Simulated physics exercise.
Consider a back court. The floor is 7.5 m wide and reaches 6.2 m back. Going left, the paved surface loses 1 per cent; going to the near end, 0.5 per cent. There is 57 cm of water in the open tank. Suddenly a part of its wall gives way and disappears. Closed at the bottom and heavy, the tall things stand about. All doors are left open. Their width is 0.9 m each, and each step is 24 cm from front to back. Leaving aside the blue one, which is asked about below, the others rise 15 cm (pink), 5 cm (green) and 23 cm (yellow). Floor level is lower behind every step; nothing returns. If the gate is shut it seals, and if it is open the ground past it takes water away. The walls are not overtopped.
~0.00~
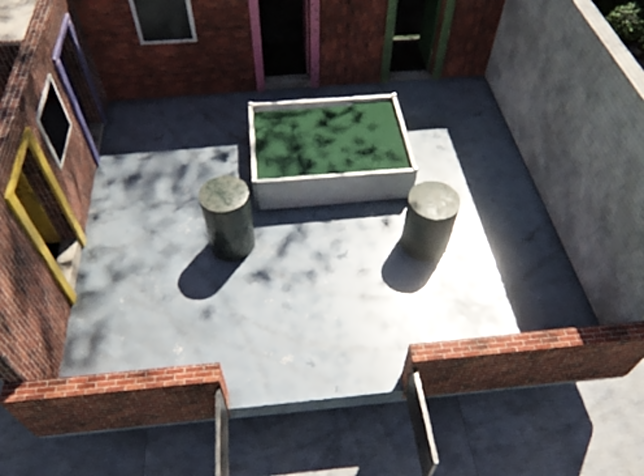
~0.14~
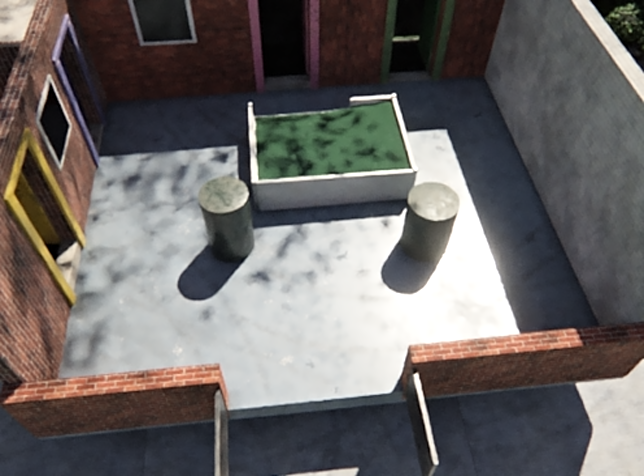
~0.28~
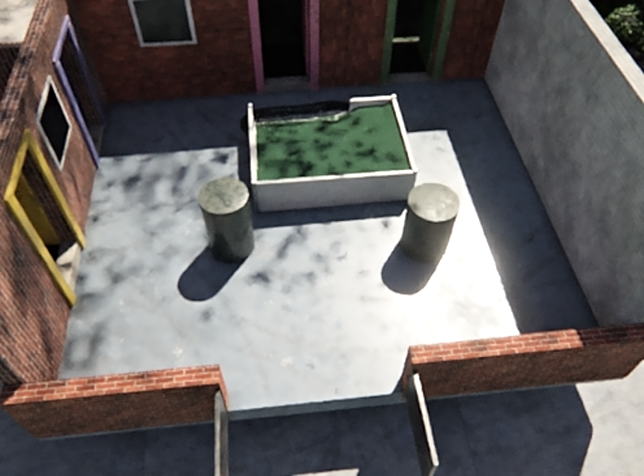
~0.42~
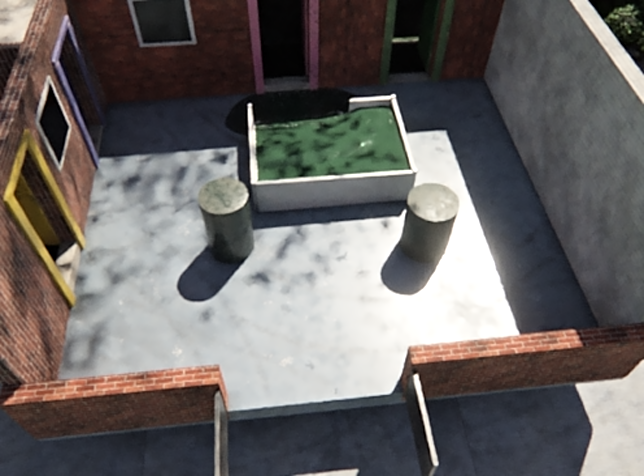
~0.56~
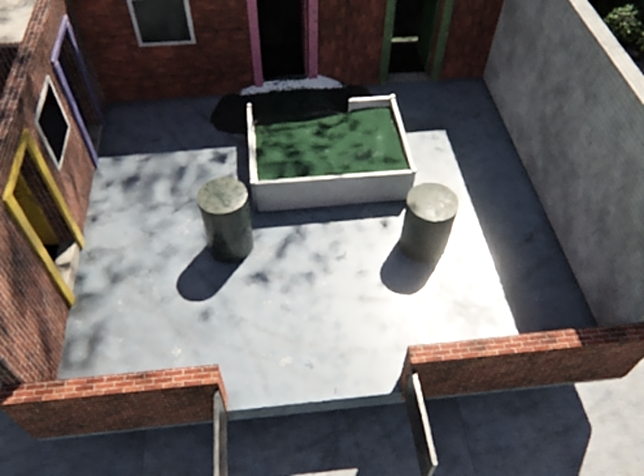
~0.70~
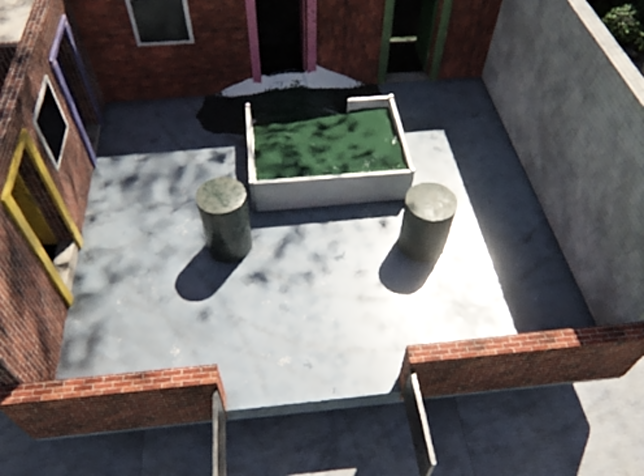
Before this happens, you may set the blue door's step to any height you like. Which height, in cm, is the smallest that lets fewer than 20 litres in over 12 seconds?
The smallest is roughly 18 cm.
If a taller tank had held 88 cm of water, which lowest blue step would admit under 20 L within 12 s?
Minimum height: Approx. 26 cm.
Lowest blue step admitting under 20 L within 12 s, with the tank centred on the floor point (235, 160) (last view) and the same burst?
In this case, 23 cm or so.
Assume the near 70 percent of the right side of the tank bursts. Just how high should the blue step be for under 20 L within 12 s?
Close to 7.5 cm at the least.
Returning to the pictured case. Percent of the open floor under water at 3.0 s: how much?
Wet share: Around 30 %.
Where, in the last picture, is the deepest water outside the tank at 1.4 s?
At about (264, 94).
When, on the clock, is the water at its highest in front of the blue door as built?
Approximately 2.4 s.
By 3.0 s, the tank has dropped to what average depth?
The average depth is some 21 cm.
After 1.4 s water covers 10 % of the floor, deepest (42 cm) near (264, 94); it has not reached the blue door.
After 3.0 s water covers 30 % of the floor, deepest (28 cm) near (115, 104); 21 cm at the blue door, 36 litres in over its 9 cm step.
After 12.0 s water covers 95 % of the floor, deepest (10 cm) near (51, 411); 6 cm at the blue door, 144 litres in over its 9 cm step.
At the blue door as built, the water arrived by 2.1 s and peaked near 22 cm at 2.4 s.
Run again over the same 12 s with other heights there, 38 litres in over 15.5 cm, 7 litres over 21 cm. The limit of 20 litres is kept from about 18 cm up.
